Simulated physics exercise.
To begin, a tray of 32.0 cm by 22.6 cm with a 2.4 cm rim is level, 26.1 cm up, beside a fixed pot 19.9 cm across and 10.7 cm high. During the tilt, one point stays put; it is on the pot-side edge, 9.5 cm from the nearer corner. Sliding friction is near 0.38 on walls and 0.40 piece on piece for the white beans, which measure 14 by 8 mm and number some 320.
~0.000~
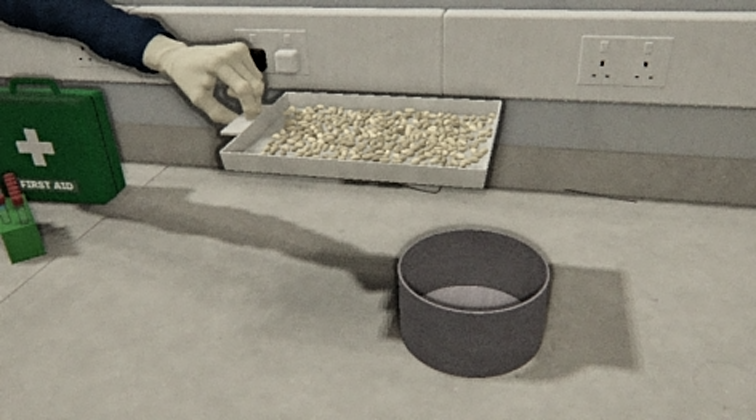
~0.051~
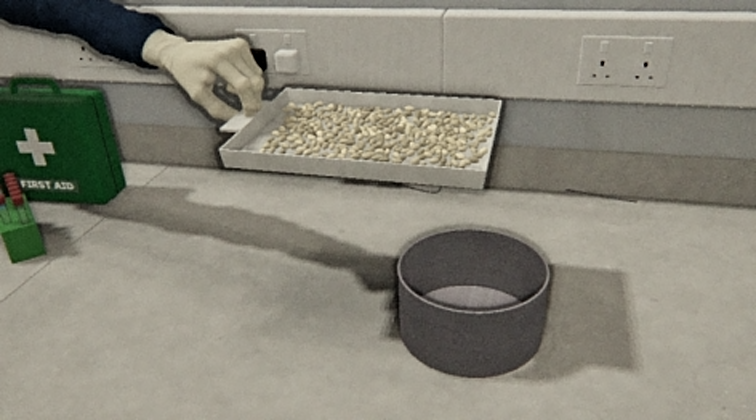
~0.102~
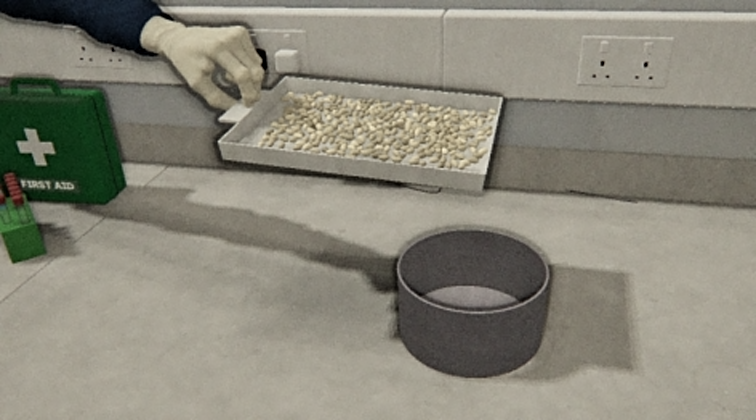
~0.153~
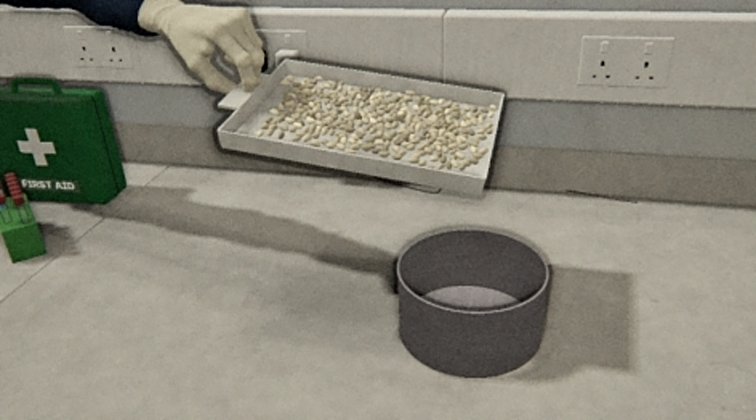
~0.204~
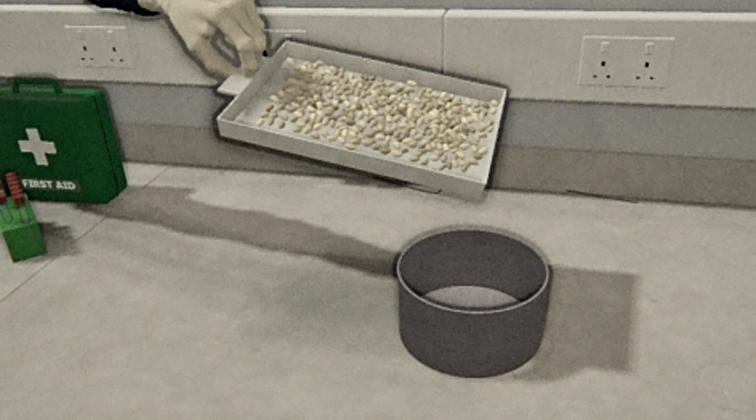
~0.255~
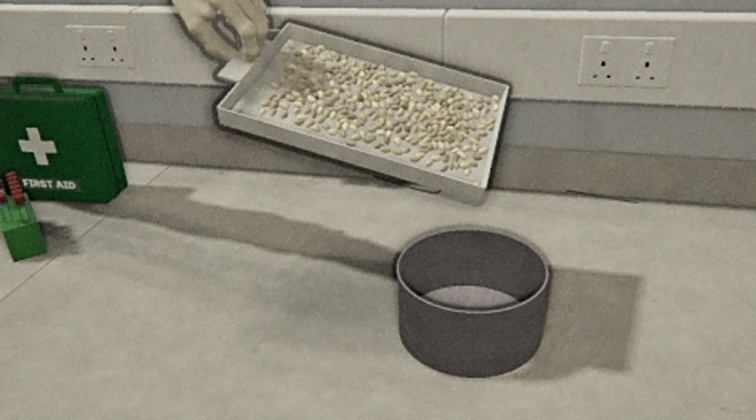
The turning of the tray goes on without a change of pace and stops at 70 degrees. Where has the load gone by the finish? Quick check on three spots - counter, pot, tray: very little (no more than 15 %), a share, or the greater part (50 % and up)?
Counter - a share; pot - a share; left on the tray - a share.
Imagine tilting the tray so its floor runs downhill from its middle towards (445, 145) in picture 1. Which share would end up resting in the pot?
The share comes to about 5 in a hundred.
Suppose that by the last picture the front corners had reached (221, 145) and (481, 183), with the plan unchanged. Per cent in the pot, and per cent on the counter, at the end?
In the pot: 30 per cent; on the counter: 15 per cent.
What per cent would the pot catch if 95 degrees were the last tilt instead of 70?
That would be around 70 percent.
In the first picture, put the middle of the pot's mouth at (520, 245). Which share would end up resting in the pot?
Share in pot at that spot: Some 0 in a hundred.
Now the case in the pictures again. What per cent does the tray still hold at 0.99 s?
Value: About 45%.
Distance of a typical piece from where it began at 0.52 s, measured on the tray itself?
About 5 cm.
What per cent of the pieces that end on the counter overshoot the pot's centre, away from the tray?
90 per cent.
After 0.52 s, tilt 45 degrees; the tray holds 100 %, the pot 0 %.
Then, at 0.69 s, tilt 61 degrees; the tray holds 100 %, the pot 0 %.
After 0.99 s, tilt 70 degrees; the tray holds 45 %, the pot 15 %.
By 2.4 s all is still; counter 35 %, pot 35 %, tray 30 %.
